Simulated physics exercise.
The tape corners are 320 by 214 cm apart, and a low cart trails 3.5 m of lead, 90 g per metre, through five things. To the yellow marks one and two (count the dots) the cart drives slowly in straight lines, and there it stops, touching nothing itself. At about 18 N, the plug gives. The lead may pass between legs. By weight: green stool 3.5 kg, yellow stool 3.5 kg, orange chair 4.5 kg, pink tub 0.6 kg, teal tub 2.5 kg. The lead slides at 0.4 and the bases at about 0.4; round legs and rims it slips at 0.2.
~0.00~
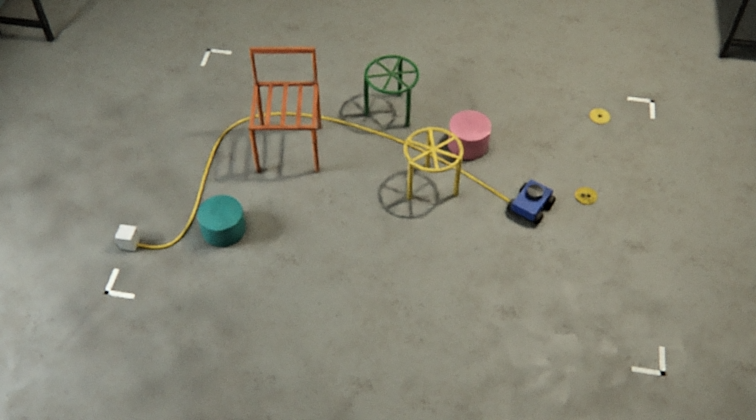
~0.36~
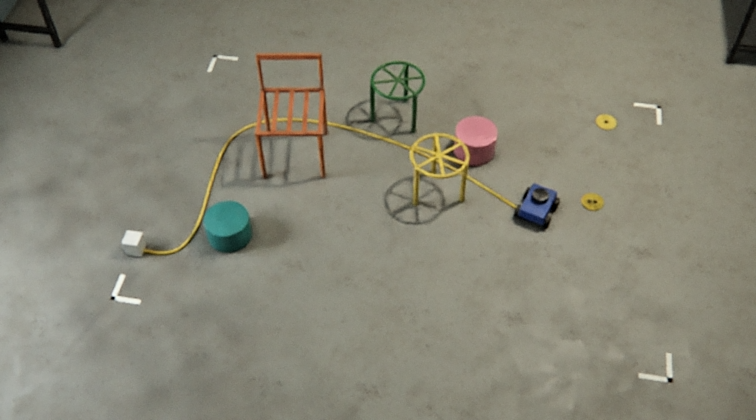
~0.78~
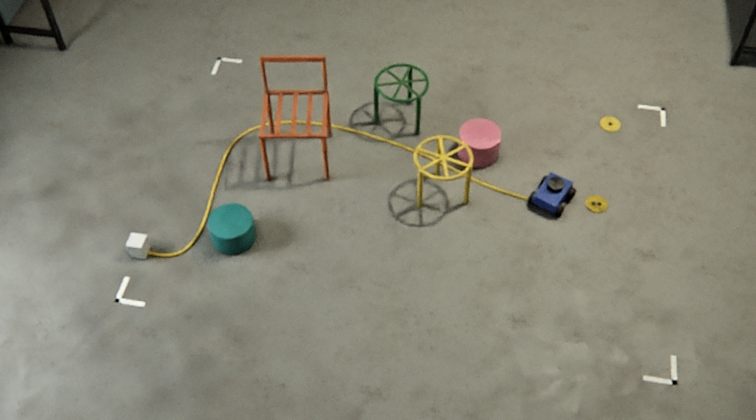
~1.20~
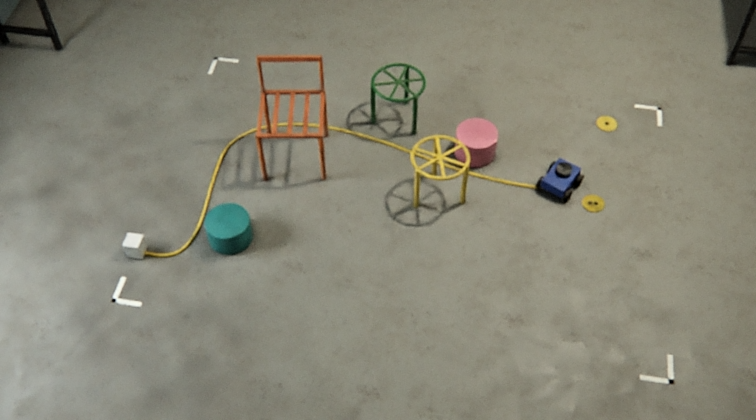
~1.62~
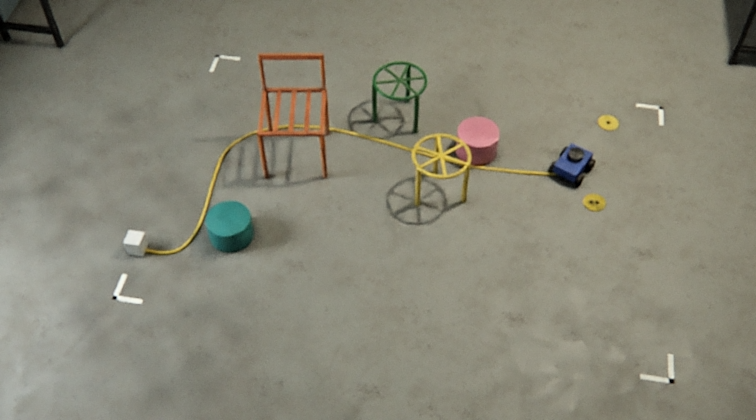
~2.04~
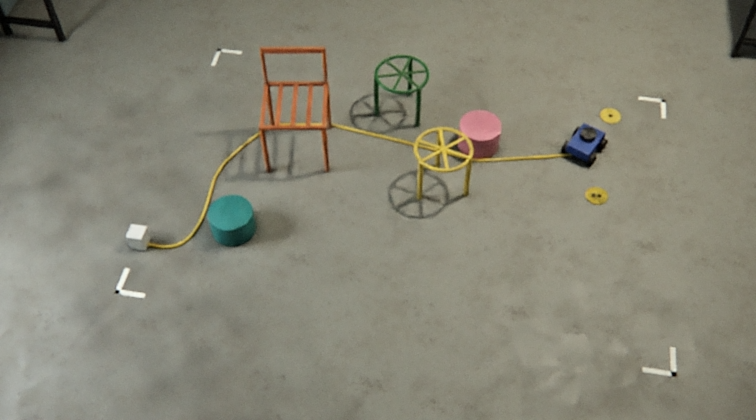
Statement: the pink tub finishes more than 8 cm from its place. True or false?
True.
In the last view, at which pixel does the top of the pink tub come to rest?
It comes to rest at about (481, 89).
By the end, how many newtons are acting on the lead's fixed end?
1 N.
At 2.9 s, cart at (598, 126), 6 N at the fixed end; pink tub 4 cm off its start.
At 3.8 s, cart at (607, 134), lead slack at the fixed end; pink tub 33 cm off its start.
At 4.7 s, cart at (601, 169), lead slack at the fixed end; pink tub 33 cm off its start at (481, 89).
At 5.6 s, cart at (596, 194), lead slack at the fixed end; pink tub 33 cm off its start.
At 6.0 s, cart at (596, 194), lead slack at the fixed end; pink tub 33 cm off its start at (481, 89).
